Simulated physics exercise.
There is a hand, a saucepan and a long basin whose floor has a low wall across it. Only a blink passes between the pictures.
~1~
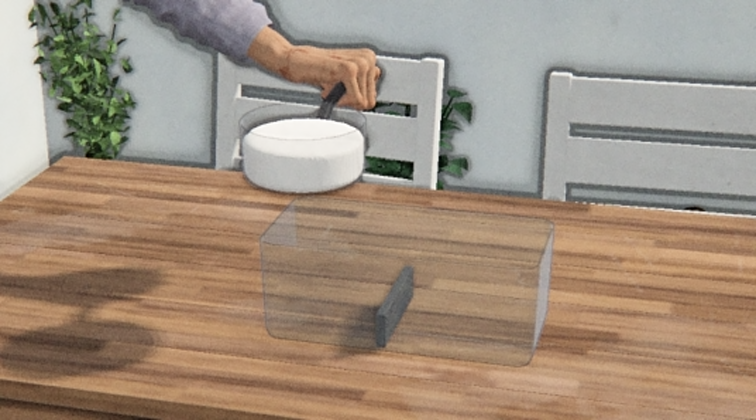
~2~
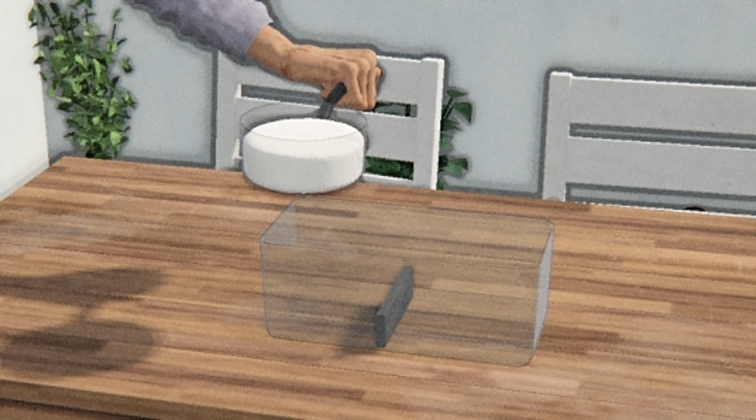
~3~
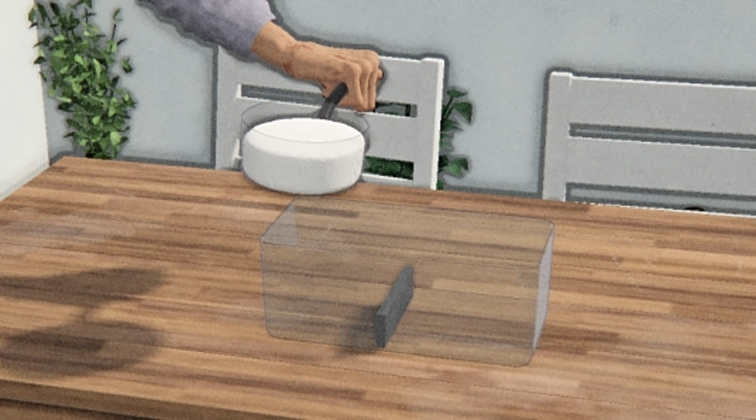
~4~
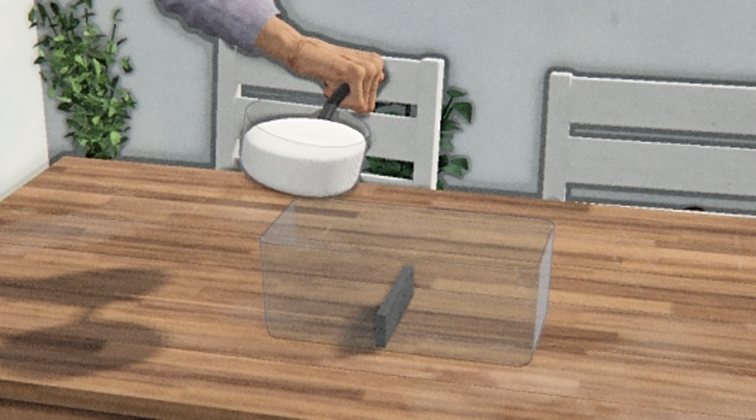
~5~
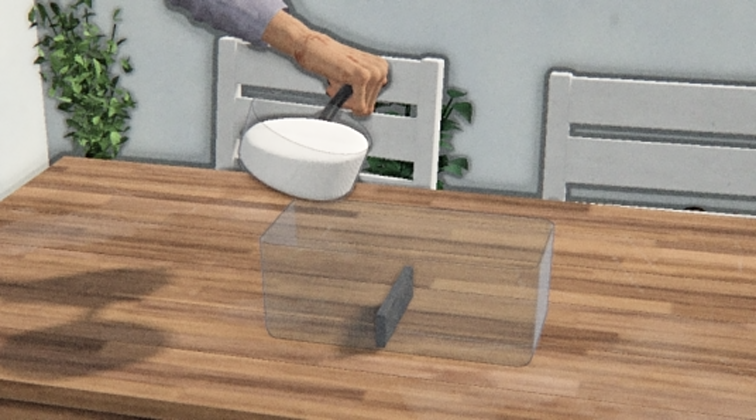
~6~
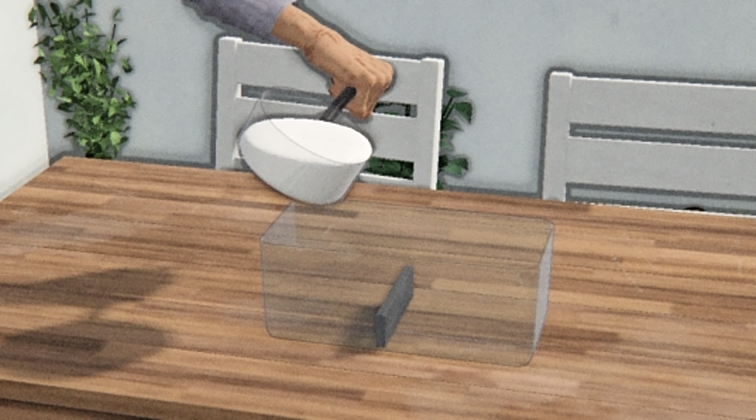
A wooden table stands before a pale wall, seen from slightly above by a camera that stays still. Two white chairs and green leaves are behind it, a clear rectangular basin with a low dark wall across its floor sits on top, and a hand in a greyish sleeve holds a see-through saucepan of white milk above. At first almost still, the hand then tilts the pan steadily to the right.
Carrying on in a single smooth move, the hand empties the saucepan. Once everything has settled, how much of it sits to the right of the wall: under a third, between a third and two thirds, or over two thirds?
Between a third and two thirds.
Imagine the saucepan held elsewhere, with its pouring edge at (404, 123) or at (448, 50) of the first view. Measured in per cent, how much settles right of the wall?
You'd get 90 percent from the first and 85 percent from the second.
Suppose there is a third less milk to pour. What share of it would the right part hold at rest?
Some 35 parts in a hundred, give or take.
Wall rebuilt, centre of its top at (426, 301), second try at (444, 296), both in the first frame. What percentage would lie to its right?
15 % then 10 %.
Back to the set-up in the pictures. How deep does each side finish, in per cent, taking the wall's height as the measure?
I'd say about 40 for the left and about 40 for the right.
A moment on, the saucepan is tipped on its side and 32 per cent is still to pour, 11 is left of the wall and 26 right of it.
Next, the saucepan is tipped on its side and 9 per cent is still to pour, 34 is left of the wall and 53 right of it.
Then the saucepan is tipped on its side and 2 per cent is still to pour, 44 is left of the wall and 53 right of it.
Later the saucepan is tipped on its side and 1 per cent is still to pour, 46 is left of the wall and 53 right of it.
In the end 47 per cent lies left of the wall, 53 right of it and 0 outside.
